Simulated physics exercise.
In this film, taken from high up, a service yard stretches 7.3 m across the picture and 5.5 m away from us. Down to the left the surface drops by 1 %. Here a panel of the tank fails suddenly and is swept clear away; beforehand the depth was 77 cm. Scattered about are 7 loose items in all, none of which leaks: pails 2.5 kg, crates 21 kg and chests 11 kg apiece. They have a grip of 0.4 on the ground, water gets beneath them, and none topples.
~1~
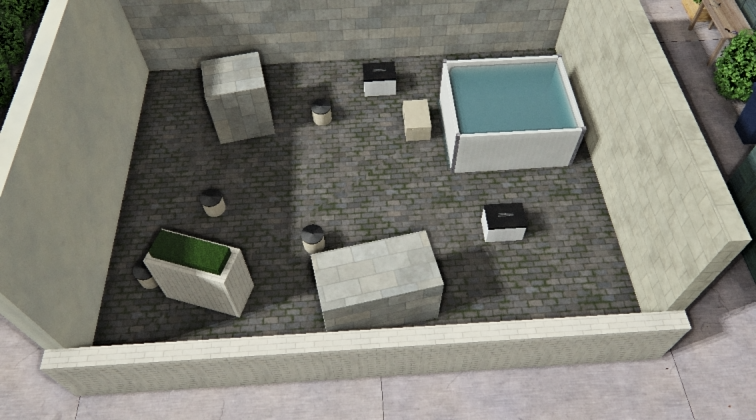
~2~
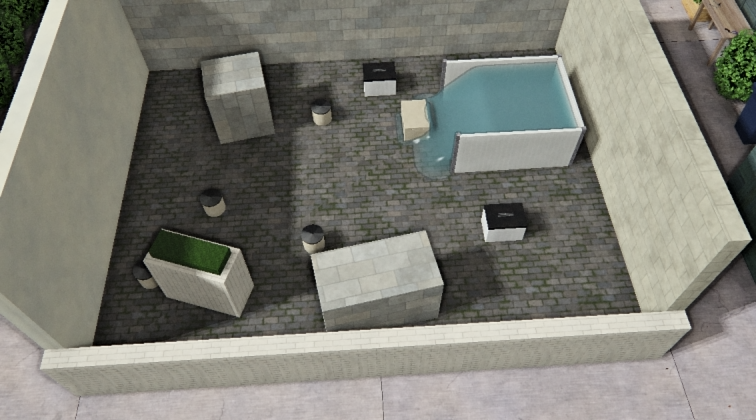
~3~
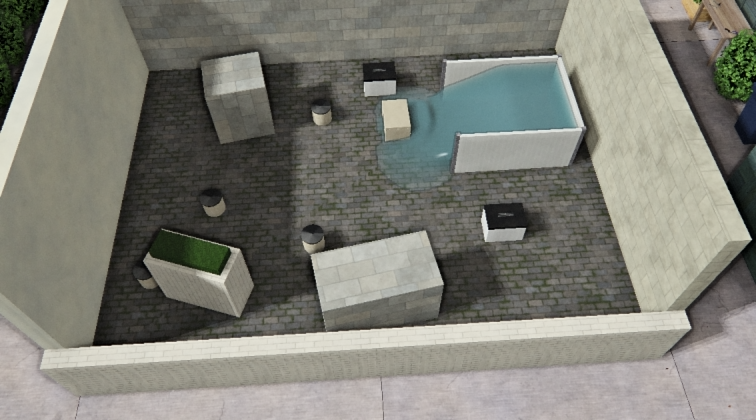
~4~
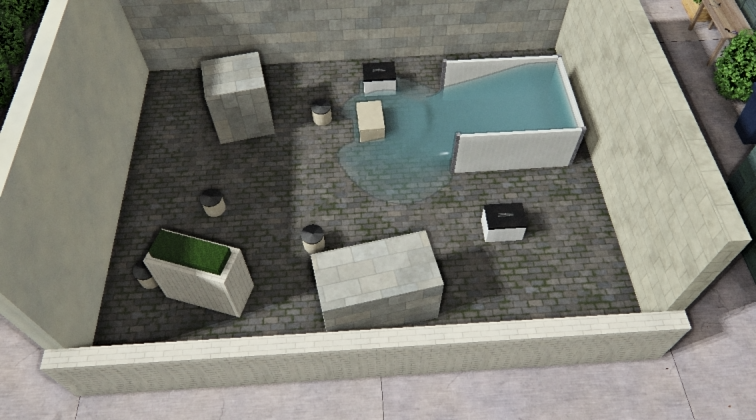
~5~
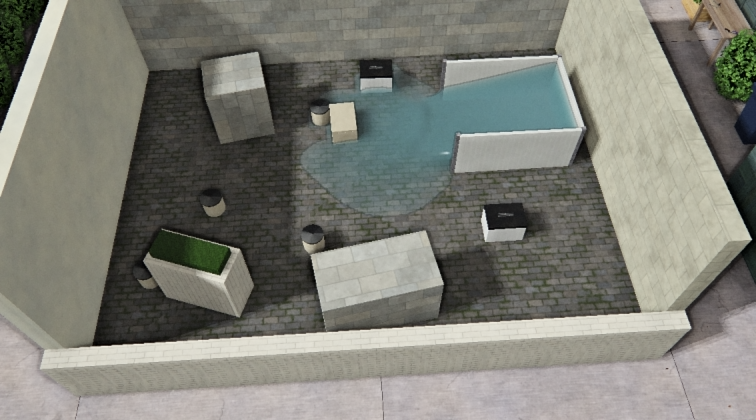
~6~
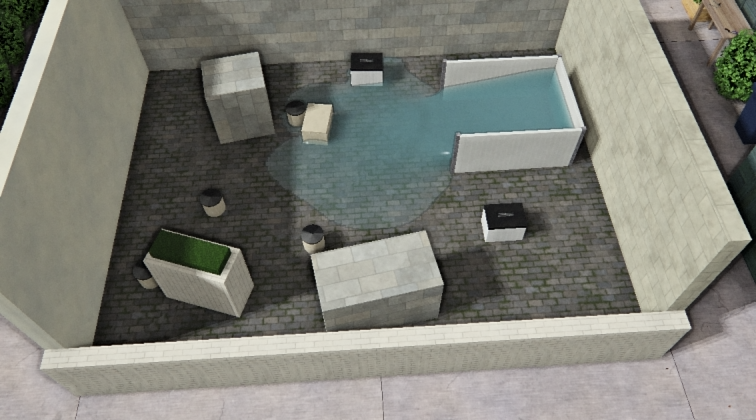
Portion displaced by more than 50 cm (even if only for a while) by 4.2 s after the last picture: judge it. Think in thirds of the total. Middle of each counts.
A high fraction is pushed that far, two thirds or more of them.
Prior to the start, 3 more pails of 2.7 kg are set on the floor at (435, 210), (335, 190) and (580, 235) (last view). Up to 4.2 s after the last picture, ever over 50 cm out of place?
First stays inside, second goes beyond, third stays inside.
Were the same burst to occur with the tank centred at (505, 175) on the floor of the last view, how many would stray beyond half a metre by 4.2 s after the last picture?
The count would be 5.
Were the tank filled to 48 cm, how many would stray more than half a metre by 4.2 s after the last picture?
Result: 6.
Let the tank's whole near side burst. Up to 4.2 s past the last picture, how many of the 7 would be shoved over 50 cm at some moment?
In that case the number is 4.
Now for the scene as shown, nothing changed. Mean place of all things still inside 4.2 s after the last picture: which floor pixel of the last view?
Close to (246, 242).
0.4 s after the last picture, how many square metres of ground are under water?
Some 15 m2 of it.
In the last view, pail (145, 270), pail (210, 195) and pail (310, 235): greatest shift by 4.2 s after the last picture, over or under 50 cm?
Result, in order: Overshooting / overshooting / overshooting.
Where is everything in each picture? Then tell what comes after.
A crate at (417, 114) rests on the ground; a pail at (321, 106), on the bottom; water covers 2.7 m2; 0 of 7 have shifted, in the first frame.
A crate at (415, 114) rests on the ground; a pail at (321, 106), on the bottom; 3.6 m2 under water; 0 of 7 have shifted, in the second frame.
A crate at (396, 113) rests on the ground, 34 cm from its start; a pail at (321, 106) rests on the ground; water covers 4.7 m2; 1 of 7 have shifted, in the third frame.
A crate at (371, 115) rests on the ground, 75 cm from its start; a pail at (321, 106) rests on the ground; 6.3 m2 under water; 1 of 7 have shifted, in the fourth frame.
A crate at (343, 117), on the bottom, 120 cm from its start; a pail at (320, 107) rests on the ground; 8.0 m2 under water; 2 of 7 have shifted, in the fifth frame.
A crate at (317, 118), on the bottom, 161 cm from its start; a pail at (296, 108) rests on the ground, 41 cm from its start; 10.1 m2 under water; 3 of 7 have shifted, in the sixth frame.
Then, 0.4 s after the last picture 3 of 7 are over 50 cm from their spots; 1 afloat.
Then, 1.5 s after the last picture 5 of 7 are over 50 cm from their spots; 4 afloat.
Then, 2.8 s after the last picture 5 of 7 are over 50 cm from their spots; 6 afloat.
Then, 4.2 s after the last picture 6 of 7 are over 50 cm from their spots, and 6 have been at some point; 6 afloat.
